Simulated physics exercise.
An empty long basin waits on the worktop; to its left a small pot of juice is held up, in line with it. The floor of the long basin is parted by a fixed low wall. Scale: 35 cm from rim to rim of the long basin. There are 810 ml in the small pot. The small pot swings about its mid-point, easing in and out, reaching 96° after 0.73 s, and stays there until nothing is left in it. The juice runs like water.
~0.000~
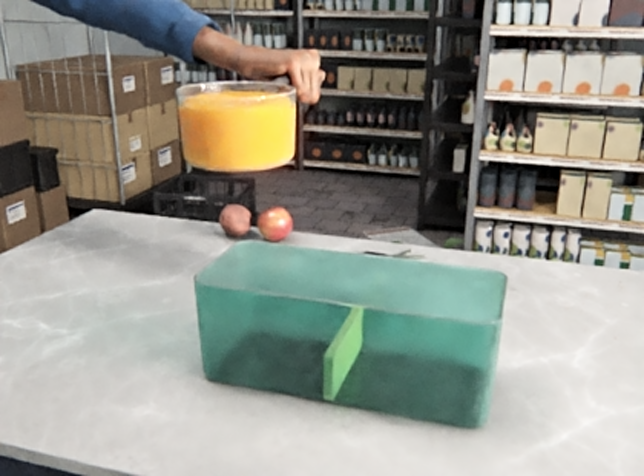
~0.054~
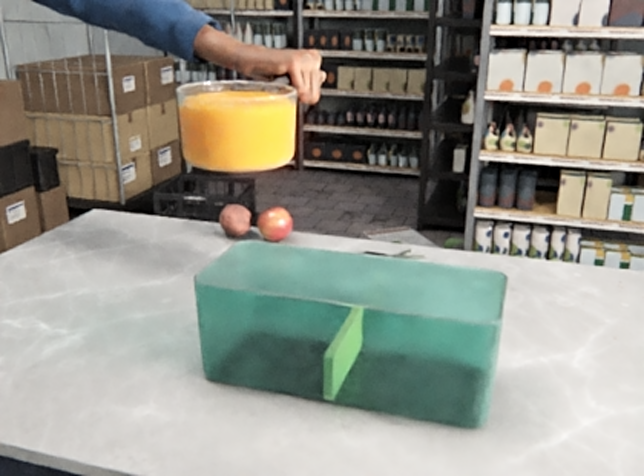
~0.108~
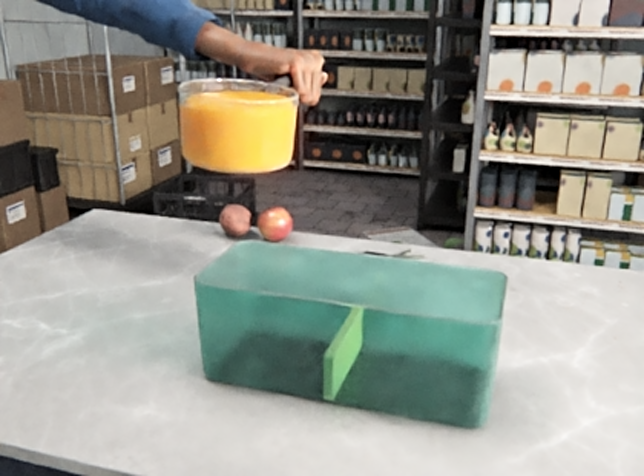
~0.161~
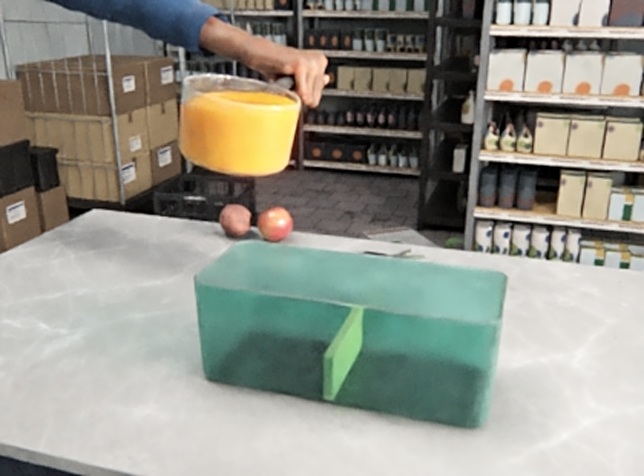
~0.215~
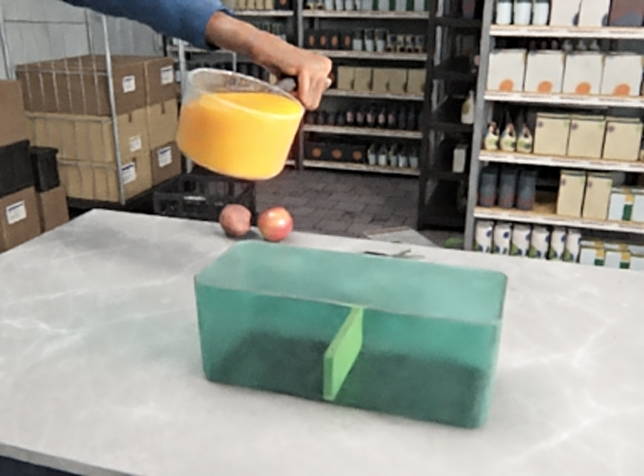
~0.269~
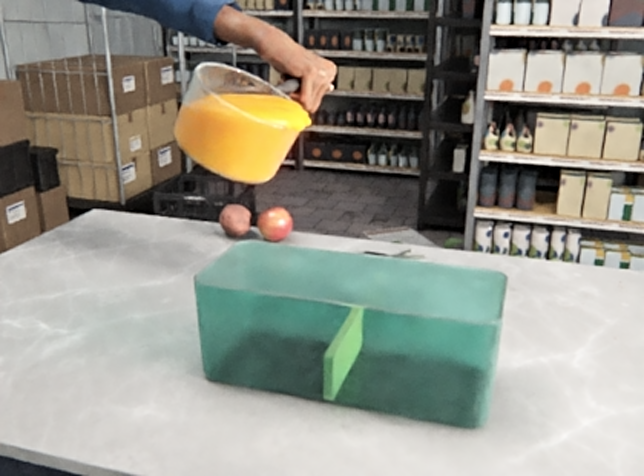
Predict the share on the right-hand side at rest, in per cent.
About 69 per cent.
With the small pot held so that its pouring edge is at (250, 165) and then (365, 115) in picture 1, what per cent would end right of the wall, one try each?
In turn about 5 and 95 per cent.
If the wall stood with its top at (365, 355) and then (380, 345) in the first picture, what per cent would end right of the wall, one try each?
In turn about 45 and 10 per cent.
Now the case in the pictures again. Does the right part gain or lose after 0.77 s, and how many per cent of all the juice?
It goes up by about 6.
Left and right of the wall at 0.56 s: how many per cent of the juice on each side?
Some 3 per cent left and 14 right.
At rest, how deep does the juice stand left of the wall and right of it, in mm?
Left about 12 mm, right about 24 mm.
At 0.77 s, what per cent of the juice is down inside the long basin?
Some 76 per cent.
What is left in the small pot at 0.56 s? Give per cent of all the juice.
About 44 per cent.
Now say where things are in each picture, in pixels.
In the first picture, it leans 0°; its right rim is at (291, 94); the juice meets the walls at (190, 97) and (290, 103); the long basin's rim runs from (216, 261) to (505, 298); the wall's top is at (345, 331).
In the second picture, it leans 1°; its right rim is at (292, 96); the juice meets the walls at (190, 97) and (292, 103).
In the third picture, it leans 5°; its right rim is at (294, 100); the juice meets the walls at (191, 97) and (293, 105).
In the fourth picture, it leans 11°; its right rim is at (296, 107); the juice meets the walls at (192, 97) and (295, 106).
In the fifth picture, it leans 19°; its right rim is at (298, 116); the juice meets the walls at (194, 98) and (300, 109).
In the sixth picture, it leans 29°; its right rim is at (299, 127); the juice meets the walls at (191, 101) and (299, 117); 3 per cent is over the edge.
After 0.56 s the tilt is 83° and 43 per cent is still to pour, 3 is left of the wall and 14 right of it.
After 0.77 s the tilt is 96° and 12 per cent is still to pour, 12 is left of the wall and 64 right of it.
After 0.99 s the tilt is 96° and 3 per cent is still to pour, 23 is left of the wall and 69 right of it.
After 1.23 s the tilt is 96° and 1 per cent is still to pour, 28 is left of the wall and 69 right of it.
In the end 30 per cent lies left of the wall, 69 right of it and 1 outside.
